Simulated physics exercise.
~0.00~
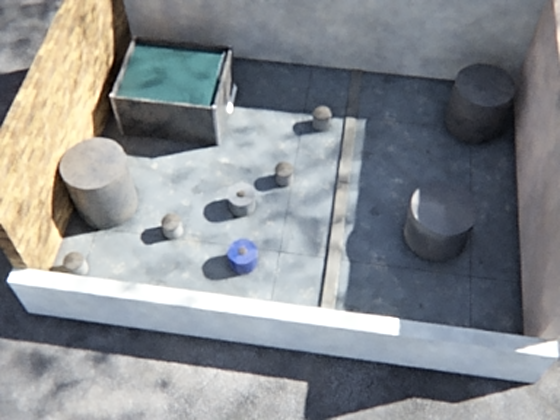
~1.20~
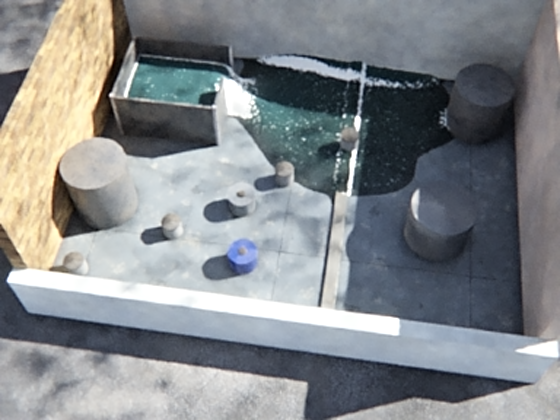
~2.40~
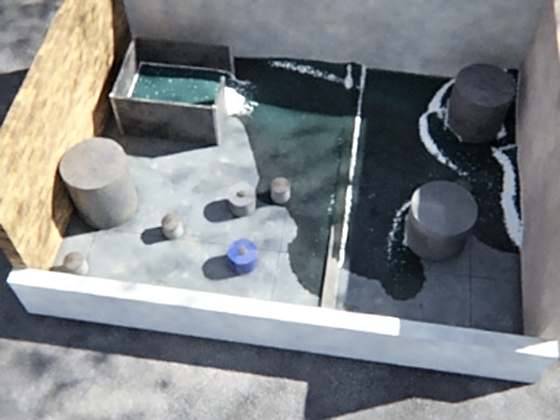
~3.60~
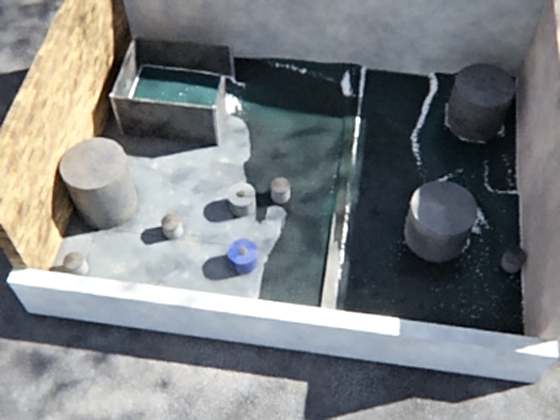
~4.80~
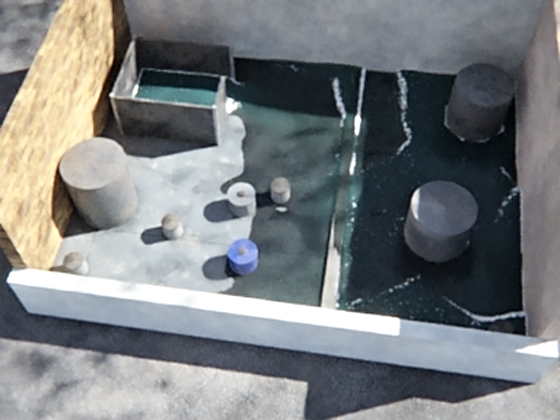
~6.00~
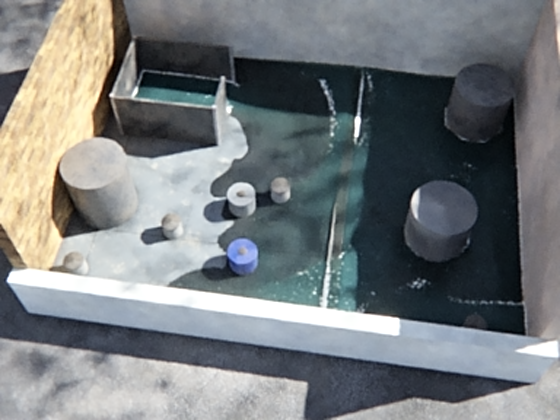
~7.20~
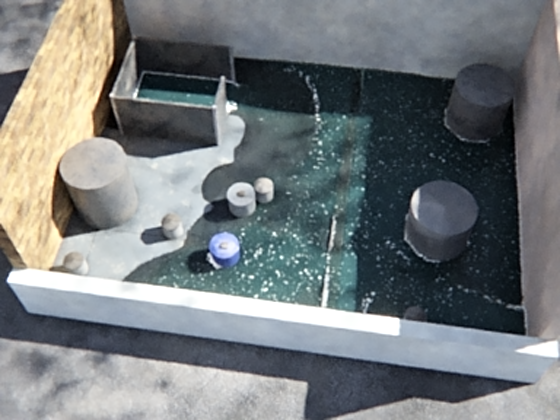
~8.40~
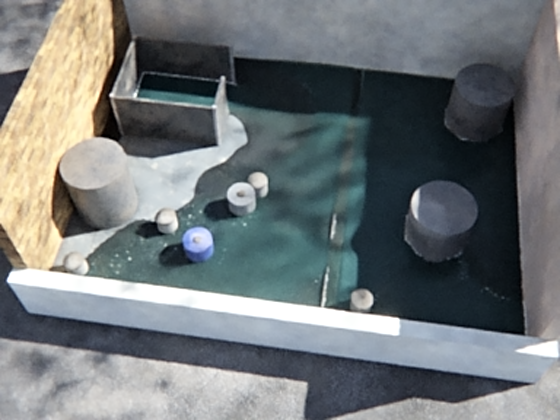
The video shows water bursting from a tank in a walled yard, spreading across a low kerb and carrying one small pail over it to the right. The pail circles back towards the kerb along the near wall, while the blue tub drifts slightly left as water covers most of the floor.
